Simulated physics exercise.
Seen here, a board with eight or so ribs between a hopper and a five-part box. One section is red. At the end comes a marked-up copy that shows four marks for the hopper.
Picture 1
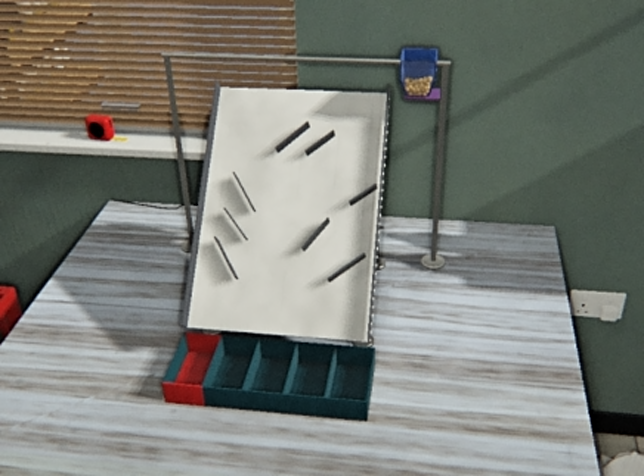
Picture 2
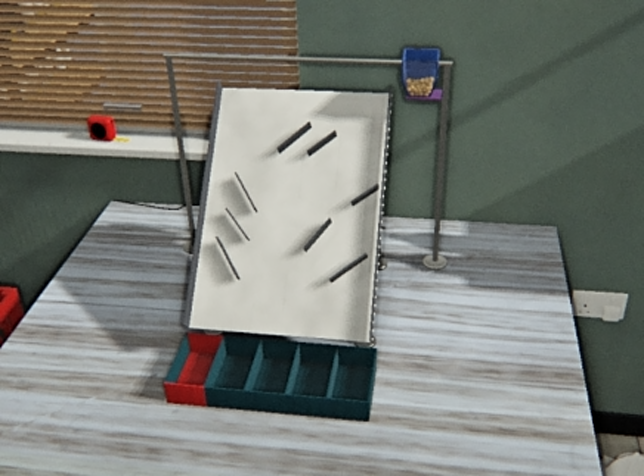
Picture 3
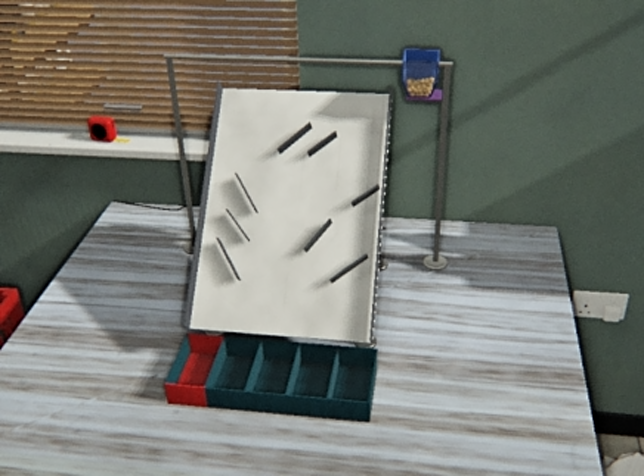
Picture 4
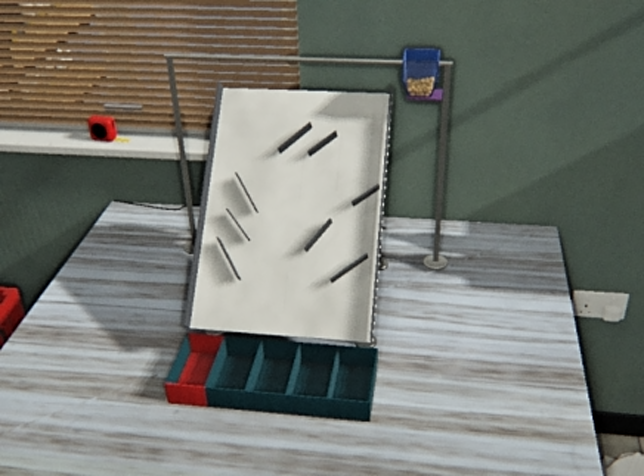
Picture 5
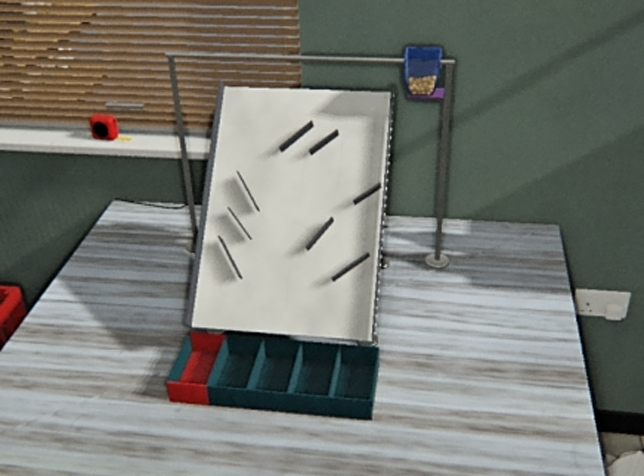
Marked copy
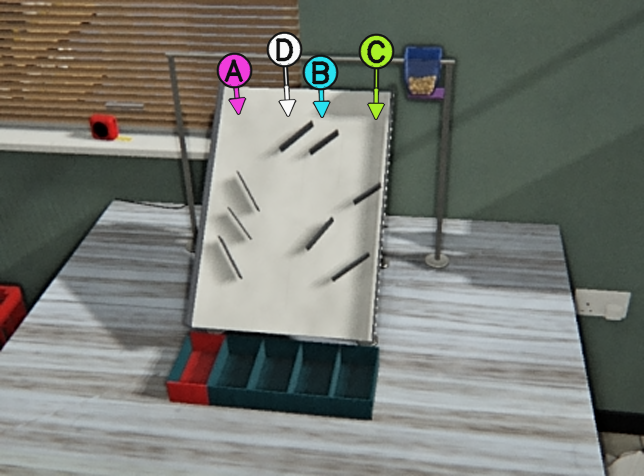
In a room with green walls and a slatted blind, a pale wood-grain table is seen from the front and slightly above. A white ribbed board leans above a teal box whose leftmost section is red, while a blue hopper of dried chickpeas hangs at the upper right on a grey metal frame. Nothing on the table visibly moves, and the view shifts only very slightly.
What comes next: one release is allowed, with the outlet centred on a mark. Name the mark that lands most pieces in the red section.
A is best.
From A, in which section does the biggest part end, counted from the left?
The first from the left.
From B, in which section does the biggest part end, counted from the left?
The third.
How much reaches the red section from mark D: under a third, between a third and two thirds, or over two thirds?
It is under a third.
On the marked copy, mark A meets the board at (238, 108); mark B meets the board at (321, 111); mark C meets the board at (376, 113); mark D meets the board at (287, 110).
With A, about two thirds in the red section, about a third in other sections.
With B, none in the red section, nearly all in other sections, a stray few outside the box.
With C, none in the red section, nearly all in other sections, a small part held on the board.
With D, none in the red section, all in other sections.
